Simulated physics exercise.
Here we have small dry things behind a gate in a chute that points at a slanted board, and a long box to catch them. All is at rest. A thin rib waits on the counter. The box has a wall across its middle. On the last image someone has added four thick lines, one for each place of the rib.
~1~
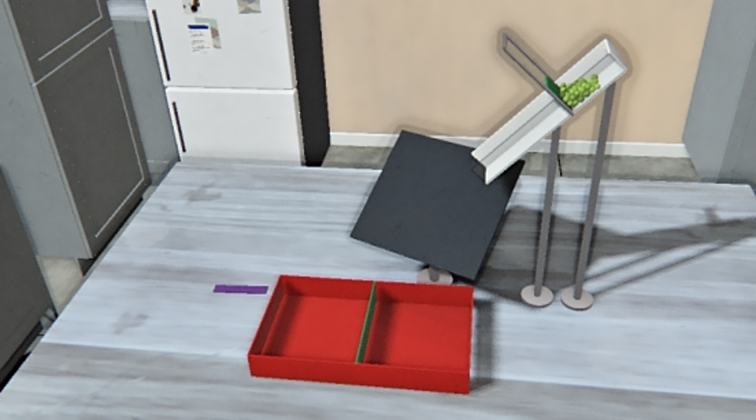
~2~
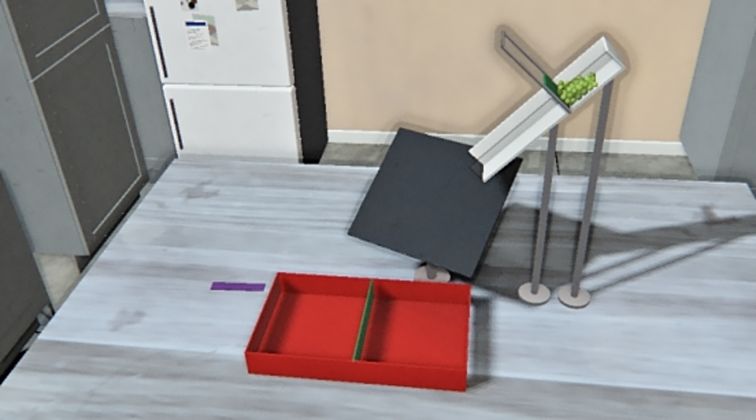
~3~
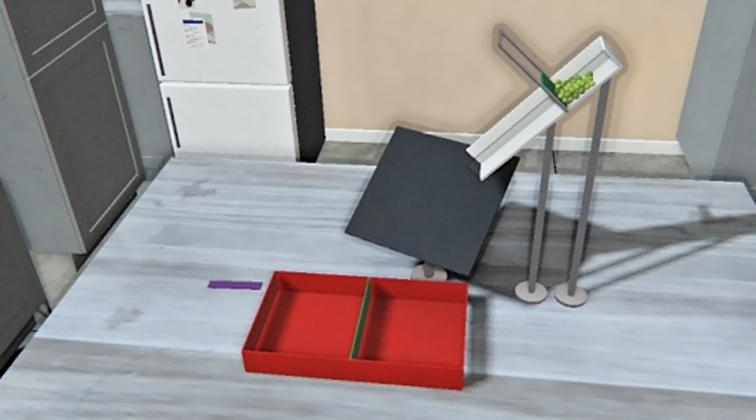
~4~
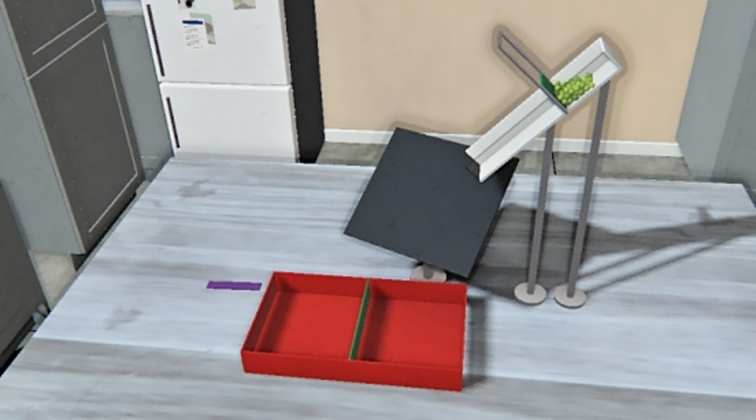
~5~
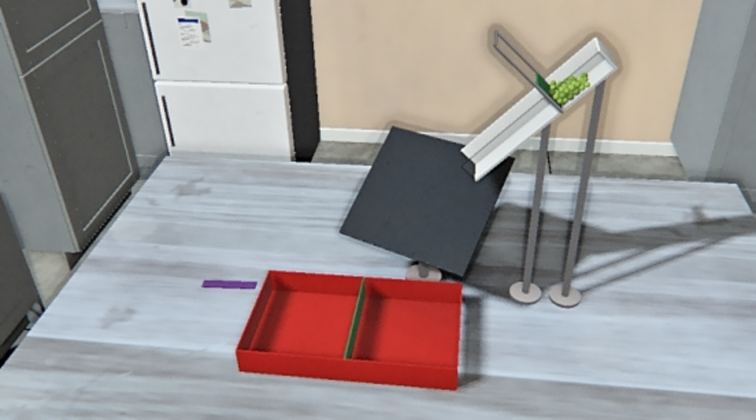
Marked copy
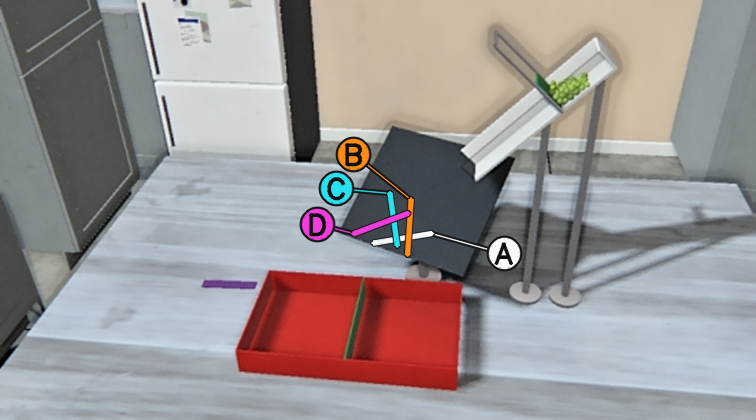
Slanted dark board standing behind a divided red box on a pale counter, green peas resting in a raised chute, nothing visibly moving.
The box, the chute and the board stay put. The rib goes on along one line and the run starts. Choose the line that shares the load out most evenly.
It is D.
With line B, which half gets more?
Right.
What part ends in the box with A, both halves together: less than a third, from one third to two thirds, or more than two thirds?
Line A gives more than two thirds.
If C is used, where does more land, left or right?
More lands on the right.
On the marked copy, line A from (431, 233) to (374, 242); line B from (411, 199) to (407, 254); line C from (389, 193) to (397, 245); line D from (407, 213) to (353, 233).
For line A, of what is caught, all but a few in the left half, a small share in the right.
For line B, of what is caught, a small share in the left half, all but a few in the right.
For line C, of what is caught, only a few in the left half, all but a few in the right.
For line D, of what is caught, close to half in the left half, close to half in the right.
